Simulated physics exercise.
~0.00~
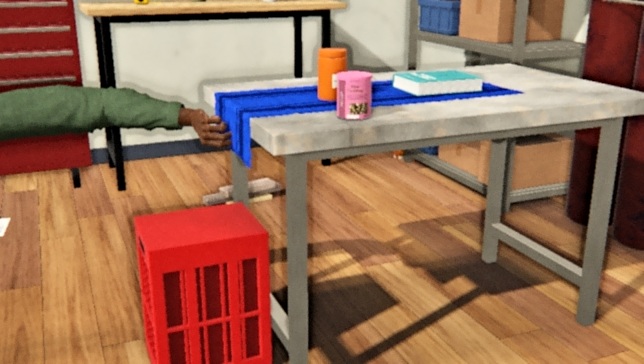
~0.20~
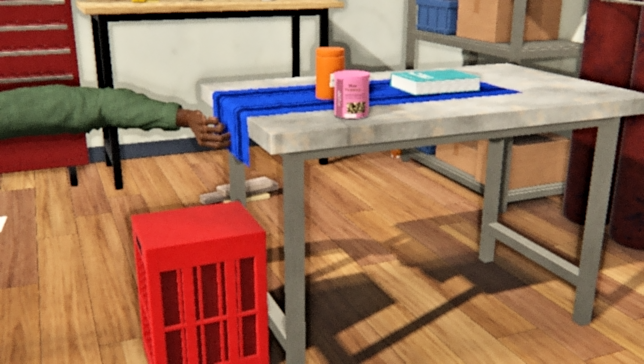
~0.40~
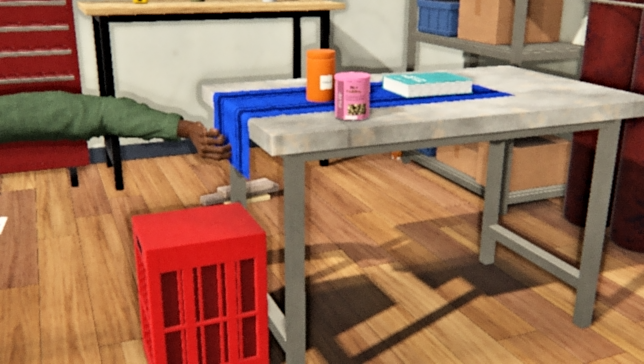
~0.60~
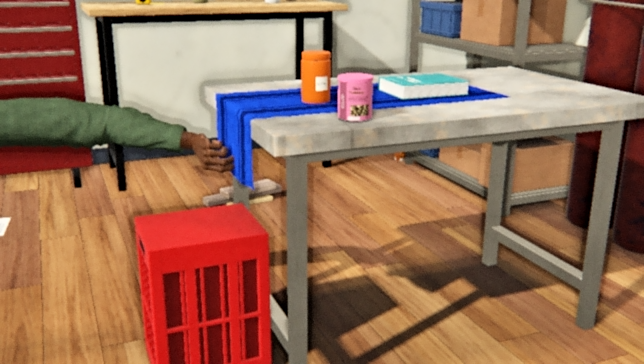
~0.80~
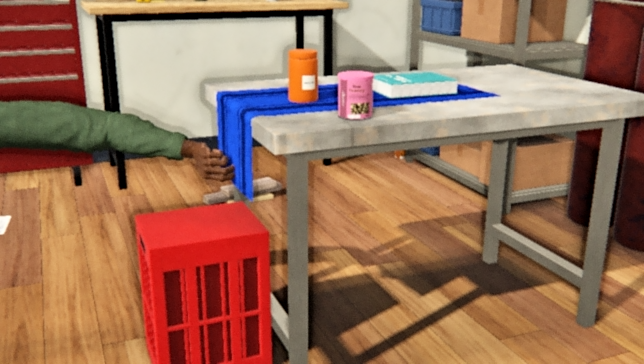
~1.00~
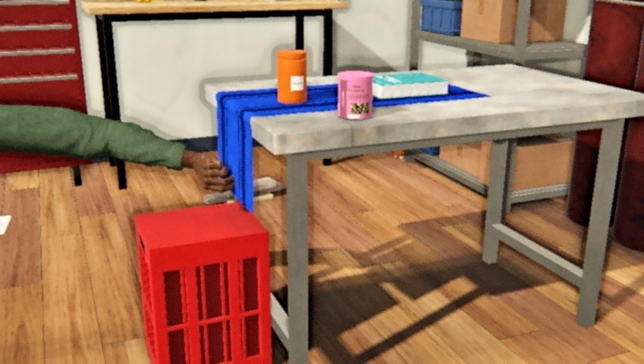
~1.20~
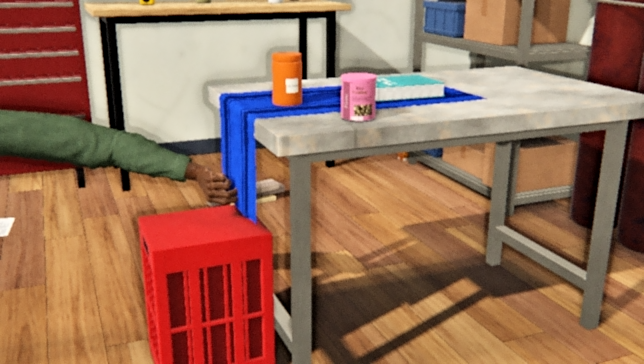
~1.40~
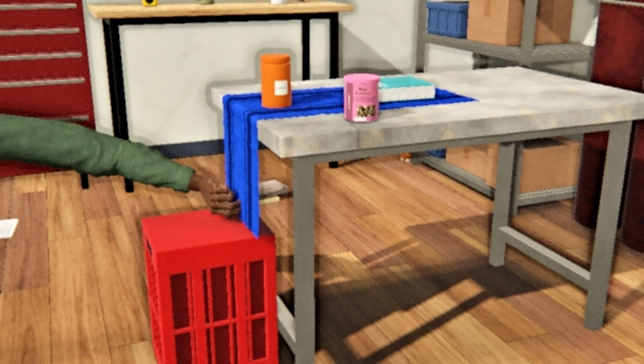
A hand draws a blue runner down to a red crate, carrying a jar and book left.
